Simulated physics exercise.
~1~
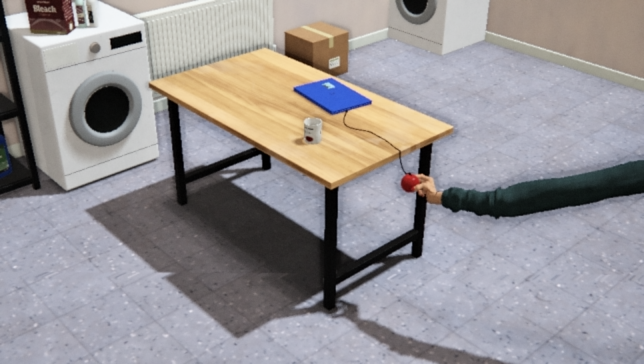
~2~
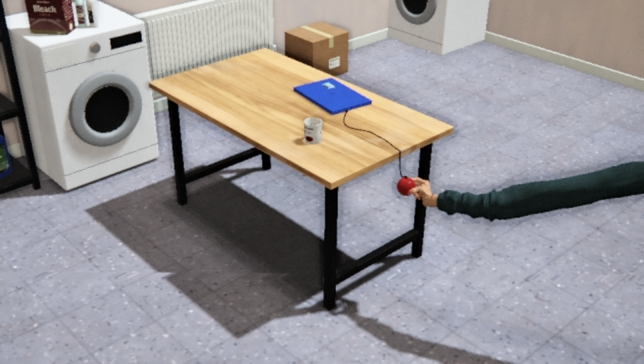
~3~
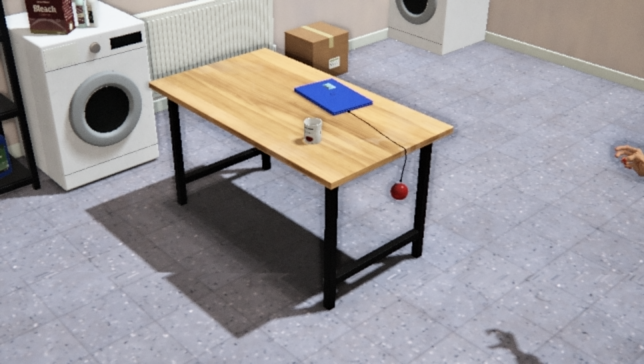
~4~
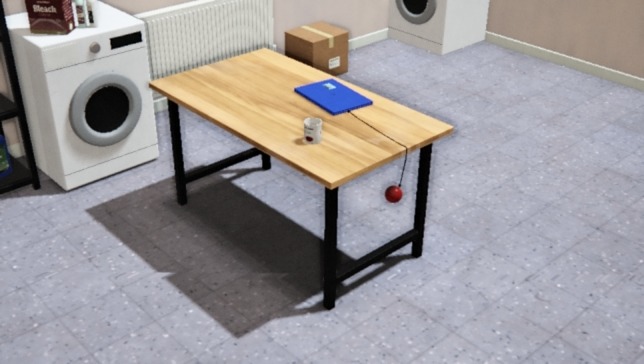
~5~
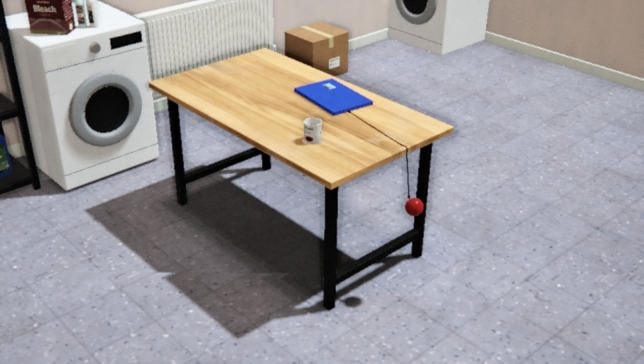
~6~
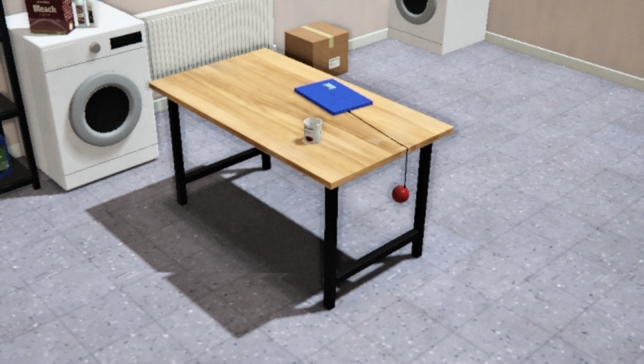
In a laundry room, a hand releases a red ball that swings below the table's edge.
